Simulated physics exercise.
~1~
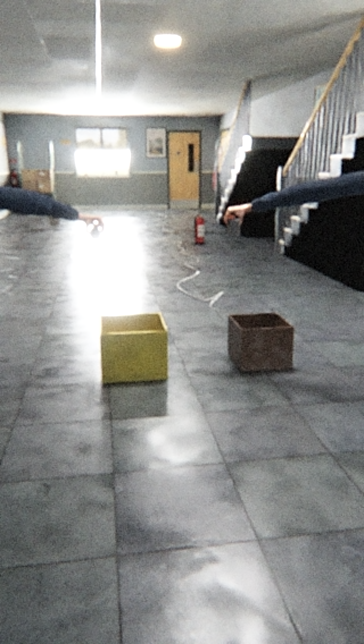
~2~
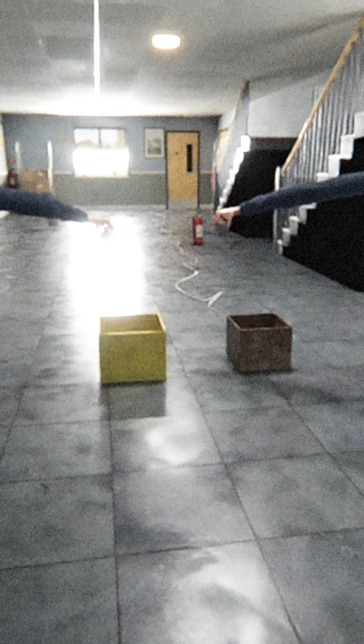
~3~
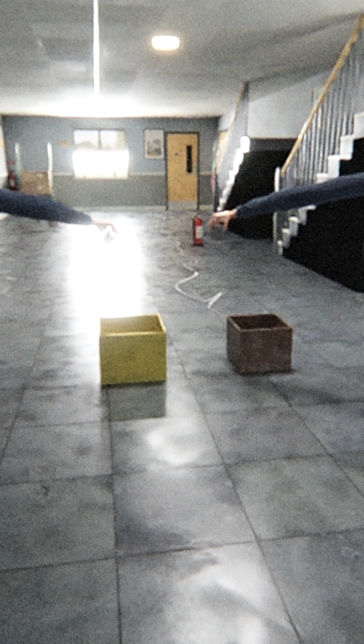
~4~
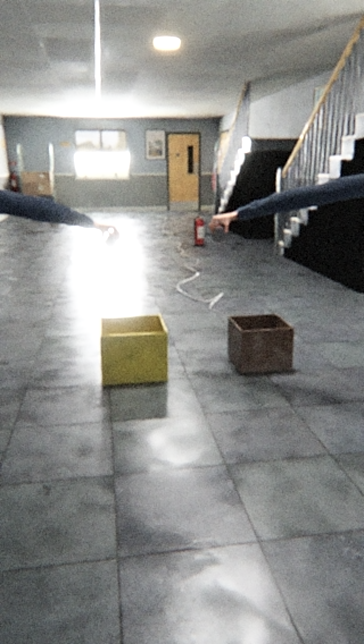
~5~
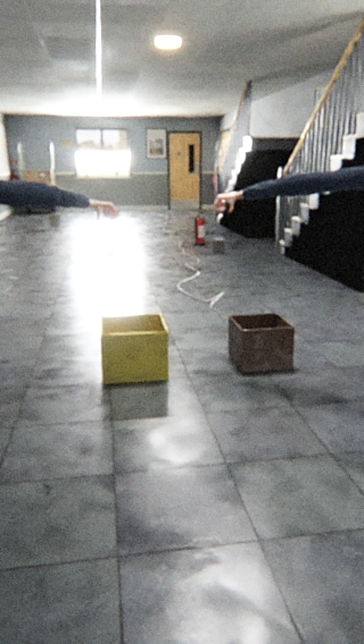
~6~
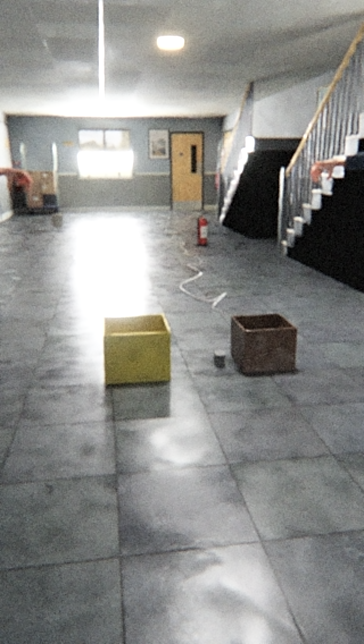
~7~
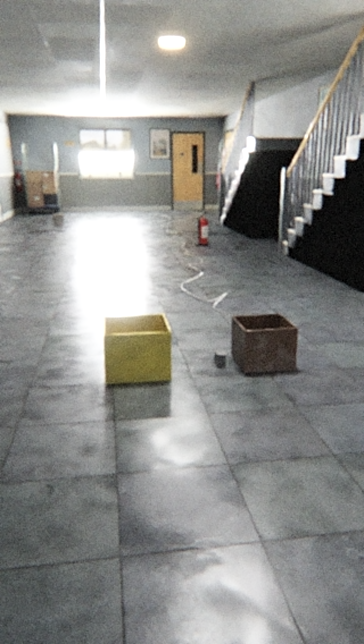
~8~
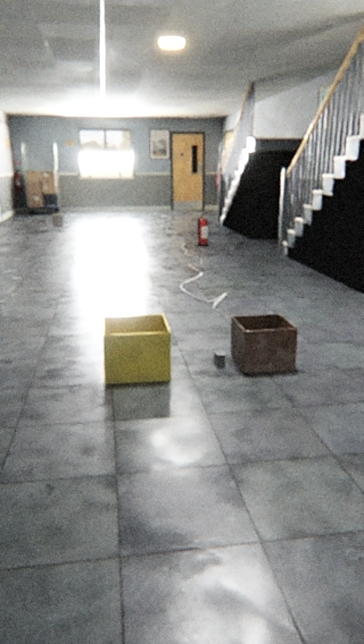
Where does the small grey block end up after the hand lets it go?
It misses the brown box and comes to rest on the floor just to the left of it, in the gap between the two boxes.
